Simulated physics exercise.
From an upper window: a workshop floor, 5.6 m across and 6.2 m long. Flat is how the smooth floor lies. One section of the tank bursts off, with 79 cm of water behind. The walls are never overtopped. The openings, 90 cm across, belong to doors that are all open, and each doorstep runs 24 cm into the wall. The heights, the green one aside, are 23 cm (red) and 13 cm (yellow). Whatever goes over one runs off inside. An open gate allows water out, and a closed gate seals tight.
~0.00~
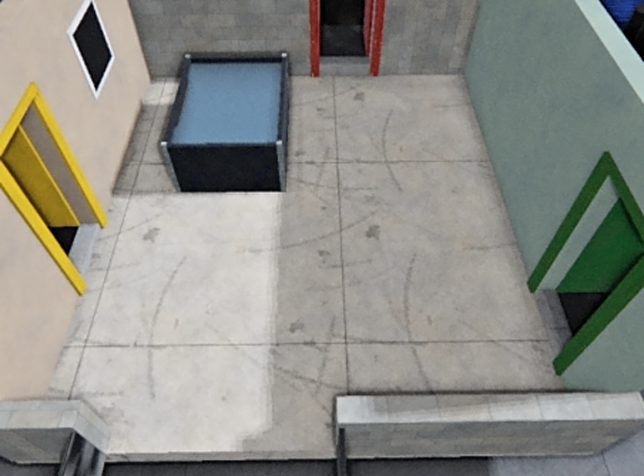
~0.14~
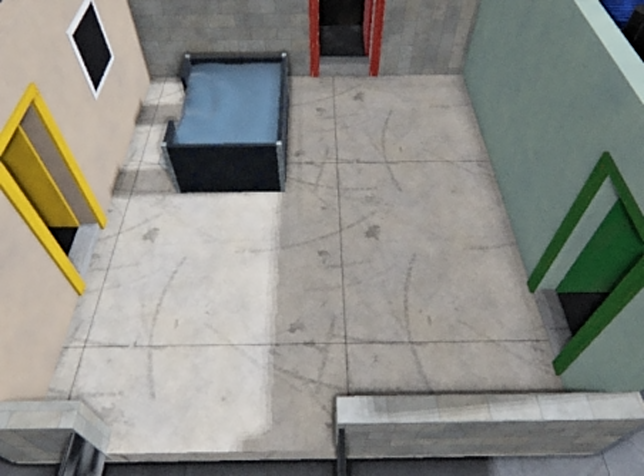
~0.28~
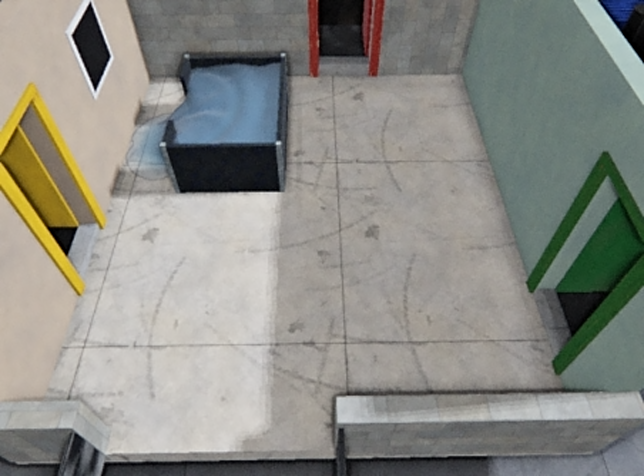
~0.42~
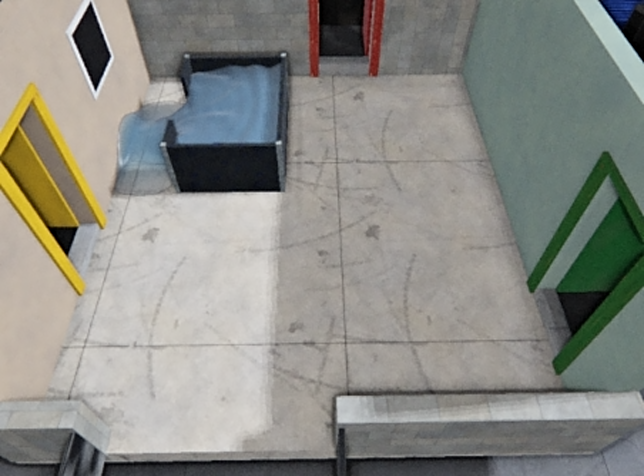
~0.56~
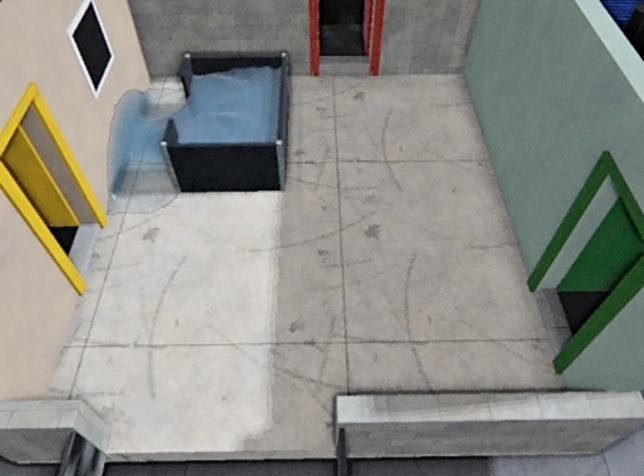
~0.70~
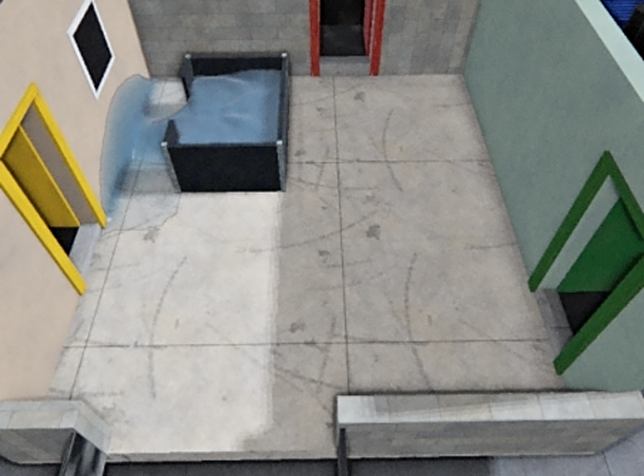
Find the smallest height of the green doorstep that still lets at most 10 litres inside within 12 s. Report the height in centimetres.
The smallest height is roughly 7 cm.
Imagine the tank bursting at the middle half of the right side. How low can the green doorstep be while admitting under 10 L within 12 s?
Close to 11.5 cm at the least.
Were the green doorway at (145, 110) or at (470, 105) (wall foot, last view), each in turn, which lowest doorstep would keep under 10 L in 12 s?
In turn: About 38 cm, about 18 cm.
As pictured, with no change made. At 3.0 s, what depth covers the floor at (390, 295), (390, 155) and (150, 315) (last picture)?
Some 0, 0 and 4 cm.
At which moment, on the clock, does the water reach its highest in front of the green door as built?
Near 9.0 seconds.
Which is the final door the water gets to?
The green one.
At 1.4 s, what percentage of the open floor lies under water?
20 %.
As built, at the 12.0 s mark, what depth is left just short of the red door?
Some 3.0 cm.
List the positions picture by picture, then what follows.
The first frame shows the tank at (231, 102) is whole and still, 79 cm deep; the green door at (579, 279) is dry.
In the second frame, the gap is at (187, 128), the front 0.4 m out at (164, 163); the back of the tank holds 79 cm.
In the third frame, water pours out at (187, 131) and has run 0.8 m, to (133, 160); about 13 cm deep outside, 76 cm at the back.
In the fourth frame, the front is at (142, 109), 1.0 m from the gap at (188, 131); 1.7 m2 of floor is wet, 68 cm left at the back.
In the fifth frame, the front is at (109, 210), 1.3 m from the gap at (188, 131); 2.2 m2 of floor is wet, 68 cm left at the back.
In the sixth frame, the gap is at (189, 131), the front 1.6 m out at (103, 231); the back of the tank holds 64 cm; 5.2 m in a straight line remain to the green door at (579, 279).
After 1.4 s water covers 20 % of the floor, deepest (58 cm) near (153, 80); it has not reached the green door.
After 3.0 s water covers 55 % of the floor, deepest (32 cm) near (153, 80); it has not reached the green door.
After 12.0 s water covers 100 % of the floor, deepest (10 cm) near (37, 430); 7 cm at the green door, 1 litre in over its 10 cm doorstep.
At the green door as built, the water arrived by 5.4 s and peaked near 10 cm at 9.0 s.
Run again over the same 12 s with other heights there, 15 litres in over 6.5 cm, 6 litres over 8 cm. The limit of 10 litres is kept from about 7 cm up.
